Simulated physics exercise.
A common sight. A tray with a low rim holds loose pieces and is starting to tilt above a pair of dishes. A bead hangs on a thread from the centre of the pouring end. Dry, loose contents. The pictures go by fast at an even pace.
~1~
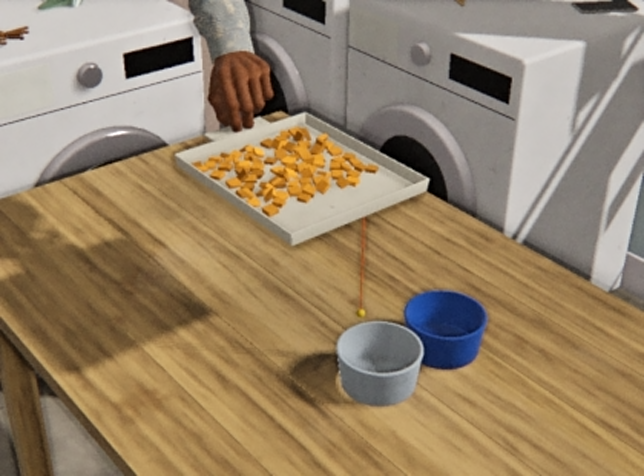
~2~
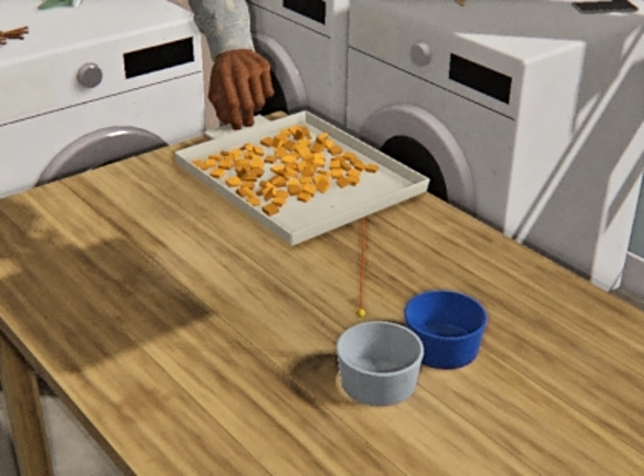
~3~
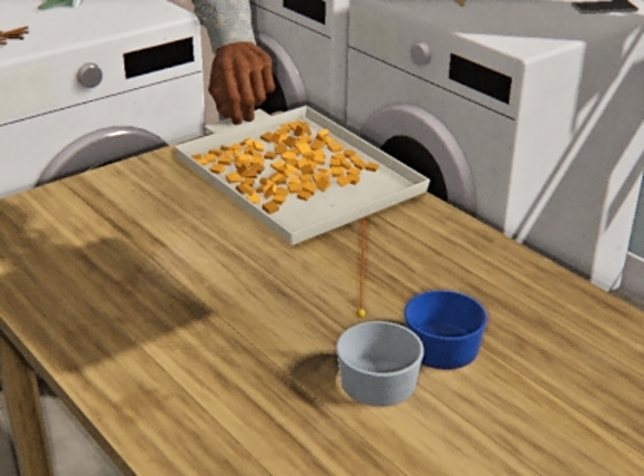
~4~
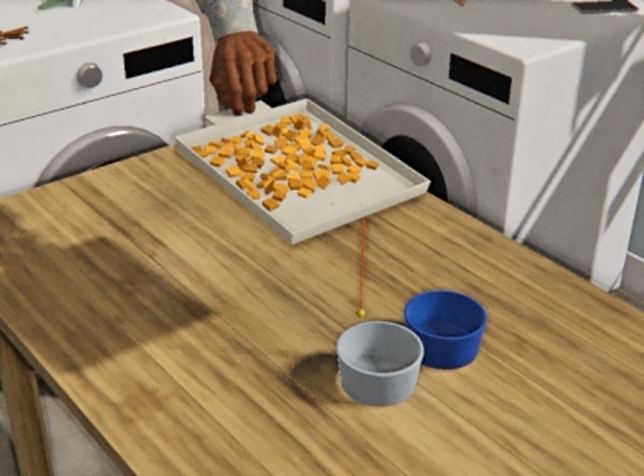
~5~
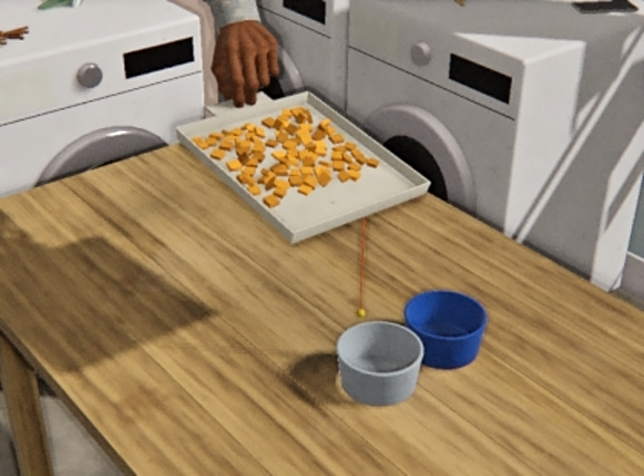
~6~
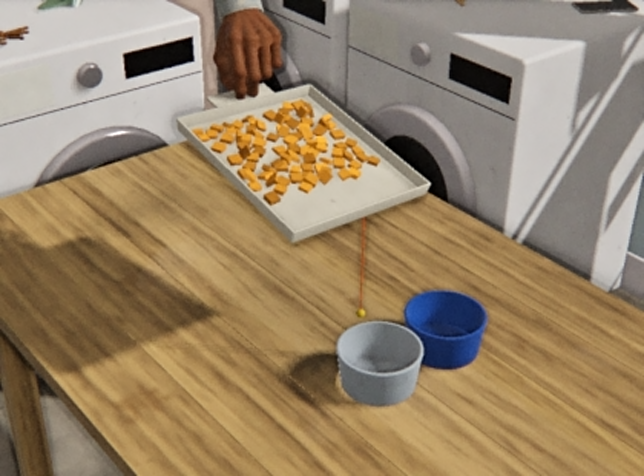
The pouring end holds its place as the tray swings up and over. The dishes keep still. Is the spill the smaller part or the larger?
More of the load is caught than lost.
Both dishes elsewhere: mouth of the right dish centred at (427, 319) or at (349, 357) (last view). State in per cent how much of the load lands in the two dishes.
80 %, 20 %.
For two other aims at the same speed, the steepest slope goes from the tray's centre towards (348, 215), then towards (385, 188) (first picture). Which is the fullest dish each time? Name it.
Try 1: Left-side dish. Try 2: Right-side dish.
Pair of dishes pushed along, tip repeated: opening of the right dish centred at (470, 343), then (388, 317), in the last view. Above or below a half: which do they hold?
Well, not up to half at the first spot and not up to half at the second.
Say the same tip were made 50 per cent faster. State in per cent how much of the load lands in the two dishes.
I'd say near 80 per cent.
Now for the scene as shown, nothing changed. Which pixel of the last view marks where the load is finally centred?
Somewhere close to (403, 366) in the last picture.
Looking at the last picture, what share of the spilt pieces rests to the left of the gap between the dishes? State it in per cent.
Some 50 %.
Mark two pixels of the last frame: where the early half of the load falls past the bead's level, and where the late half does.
Near (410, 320) to start, and near (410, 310) afterwards.
Just after the last frame, tray tipped steeply; almost all on the tray; just a few in the left dish; just a few in the air.
A moment on, tray tipped right over; the larger part on the tray; about a tenth in the left dish; about a tenth in the right dish; about a tenth in the air.
Further on, tray tipped past a quarter turn; roughly a third in the left dish; roughly a third in the right dish; roughly a quarter outside both; just a few in the air.
When it is over, tray tipped past a quarter turn; roughly a third in the left dish; roughly a third in the right dish; roughly a quarter outside both; just a few in the air.
